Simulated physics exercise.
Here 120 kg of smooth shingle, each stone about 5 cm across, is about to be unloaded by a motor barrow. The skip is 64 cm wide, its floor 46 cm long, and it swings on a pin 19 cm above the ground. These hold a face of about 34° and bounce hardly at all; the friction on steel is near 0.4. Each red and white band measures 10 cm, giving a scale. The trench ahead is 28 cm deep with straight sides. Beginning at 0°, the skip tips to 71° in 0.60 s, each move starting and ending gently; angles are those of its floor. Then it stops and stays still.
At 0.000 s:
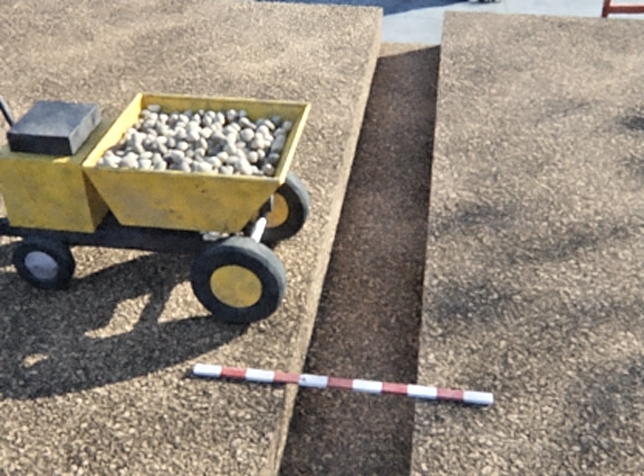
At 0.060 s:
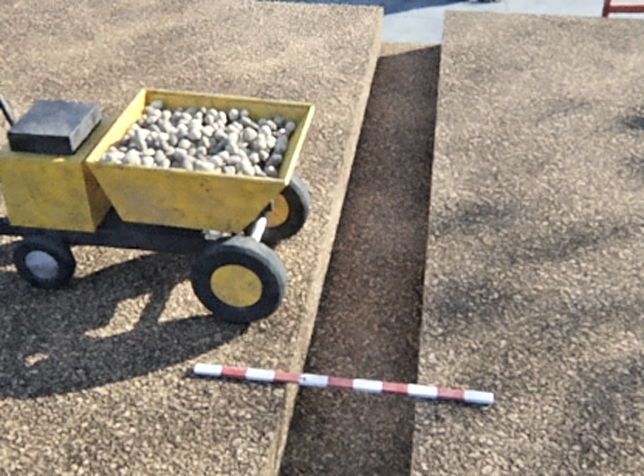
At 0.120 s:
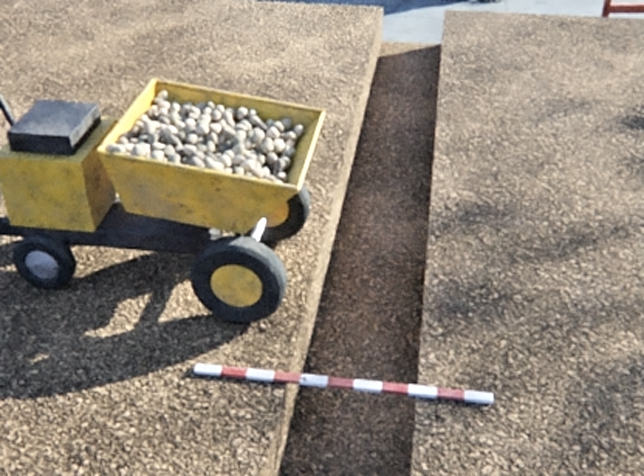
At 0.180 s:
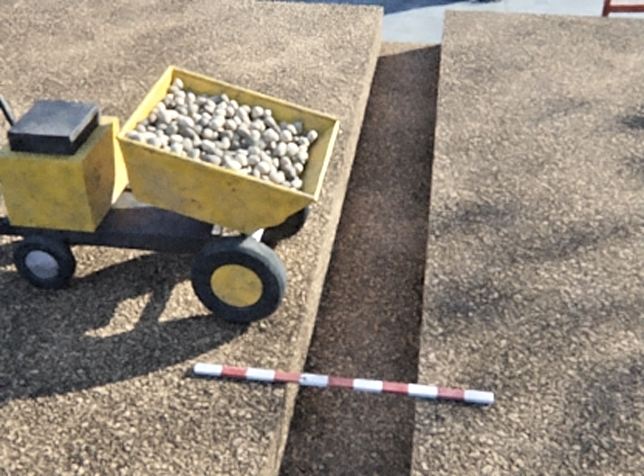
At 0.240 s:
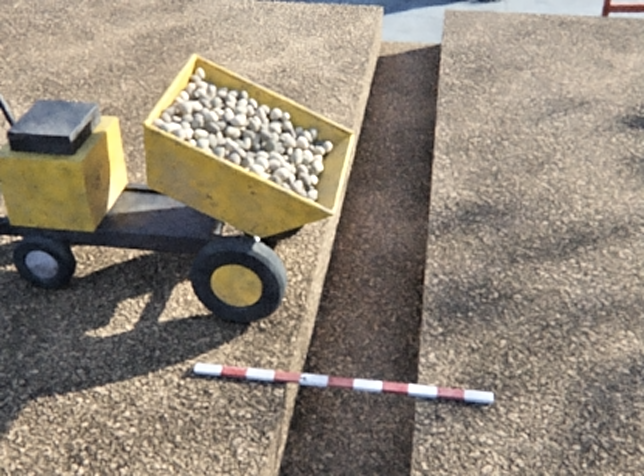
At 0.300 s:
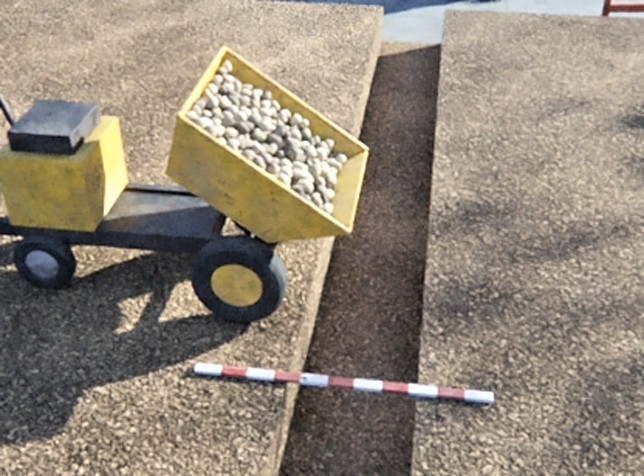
Yellow skip of smooth, pale stones on a small motor barrow tilting steadily toward the right, its left end rising highest.
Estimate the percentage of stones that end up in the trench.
Roughly 48 per cent.
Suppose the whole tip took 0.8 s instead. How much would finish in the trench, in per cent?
Then about 55 per cent.
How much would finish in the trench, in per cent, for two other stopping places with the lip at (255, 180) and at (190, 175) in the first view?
From the first spot near 70, from the second near 100 per cent.
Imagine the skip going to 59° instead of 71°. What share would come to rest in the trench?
Share in trench: Approx. 40%.
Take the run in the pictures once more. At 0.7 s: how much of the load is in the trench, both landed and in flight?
Around 15 per cent of it, at that instant.
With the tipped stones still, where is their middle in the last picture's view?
Their middle is at about (436, 289).
After 0.4 s the floor is at 60°; 100 % in the skip; the foremost stones are at (363, 227).
After 0.7 s the floor is at 71°; 66 % in the skip, 17 % in the trench, 17 % past the trench; the foremost stones are at (467, 290).
After 1.0 s the floor is at 71°; 16 % in the skip, 32 % in the trench, 52 % past the trench; the foremost stones are past the picture's edge.
After 3.0 s the floor is at 71°; 0 % in the skip, 48 % in the trench, 52 % past the trench; the foremost stones are past the picture's edge.
